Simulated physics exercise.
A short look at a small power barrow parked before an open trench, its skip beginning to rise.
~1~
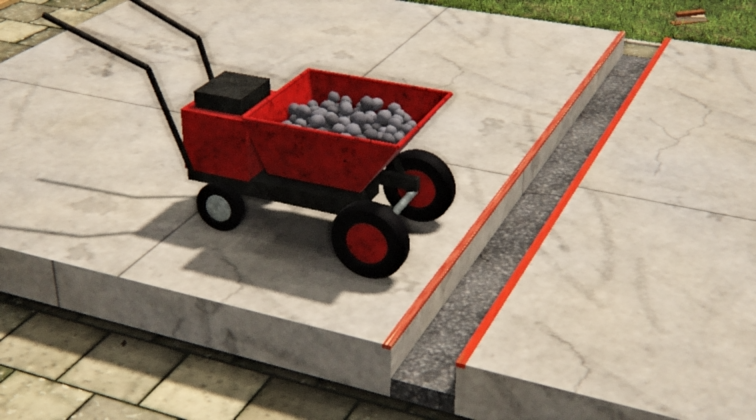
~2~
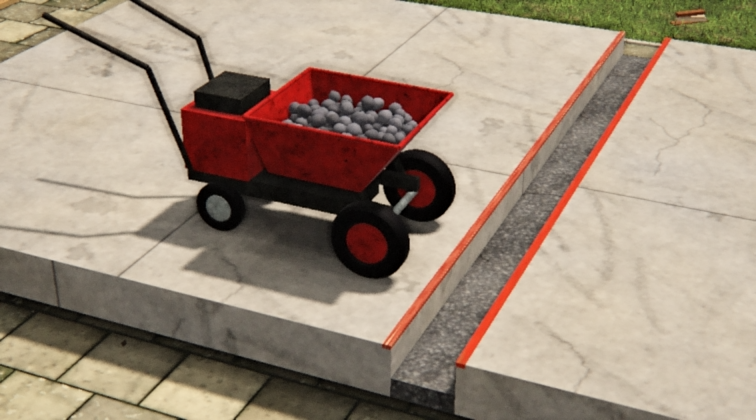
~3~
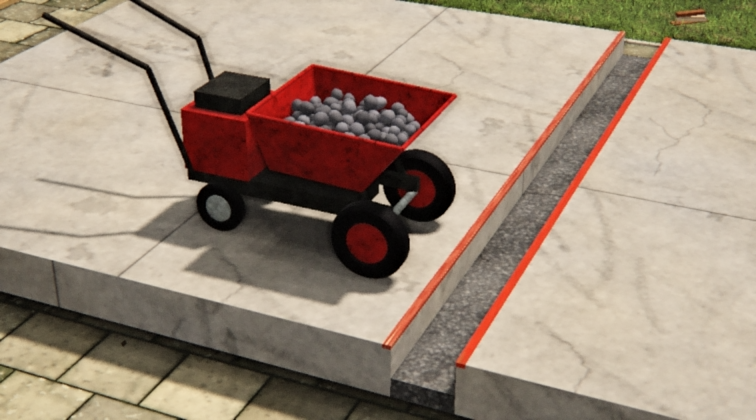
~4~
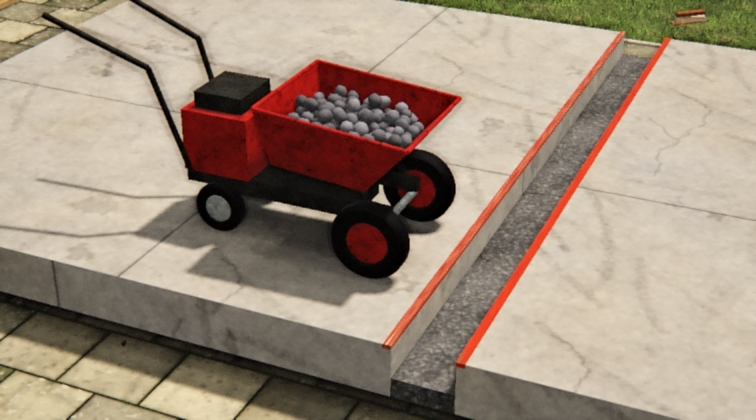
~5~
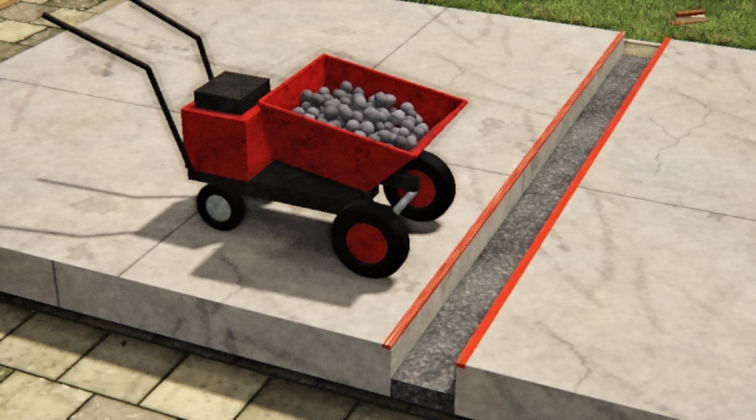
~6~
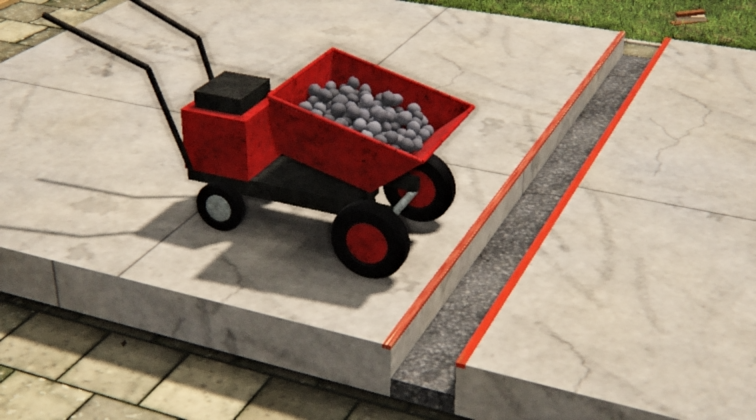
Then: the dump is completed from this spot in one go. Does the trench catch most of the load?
The trench takes in the minor portion of the load.
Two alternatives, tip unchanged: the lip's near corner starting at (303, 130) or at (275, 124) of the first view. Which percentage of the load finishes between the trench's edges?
From the first spot you get 70 percent, and from the second 40 percent.
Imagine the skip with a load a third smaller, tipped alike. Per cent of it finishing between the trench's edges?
Close to 20 per cent.
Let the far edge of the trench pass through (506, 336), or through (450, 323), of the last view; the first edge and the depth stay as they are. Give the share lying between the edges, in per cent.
You'd get 60 in a hundred the first time and 0 in a hundred the second.
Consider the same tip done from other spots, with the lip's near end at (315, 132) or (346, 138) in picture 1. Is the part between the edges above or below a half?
A majority, then a majority.
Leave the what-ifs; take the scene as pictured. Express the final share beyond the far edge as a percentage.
Roughly 75 percent.
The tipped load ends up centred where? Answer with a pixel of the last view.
Near (552, 273).
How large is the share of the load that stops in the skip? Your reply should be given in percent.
Something like 0 in every hundred.
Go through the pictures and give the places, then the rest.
In the first frame, lip of the skip at (397, 147), level; top of the load at (359, 119), round cobbles; first edge of the trench at (410, 313); far edge at (482, 330), the trench under half as wide as the skip, and about half as deep as wide.
In the second frame, lip of the skip at (399, 148), level; top of the load at (360, 119).
In the third frame, lip of the skip at (402, 150), tipped barely; top of the load at (336, 119).
In the fourth frame, lip of the skip at (407, 152), tipped barely; top of the load at (338, 114).
In the fifth frame, lip of the skip at (414, 157), tipped a little; top of the load at (344, 111).
In the sixth frame, lip of the skip at (422, 162), tipped a little; top of the load at (338, 104); first edge of the trench at (410, 313); far edge at (482, 330).
Soon, skip tipped steeply; all in the skip.
A while on, skip tipped right over; most in the skip; a stray few in or heaped over the trench; a small part beyond it; a stray few falling.
Towards the end, skip tipped right over; about a quarter in the skip; a small part in or heaped over the trench; about two thirds beyond it.
Finally, skip tipped right over; about a quarter in or heaped over the trench; most beyond it.
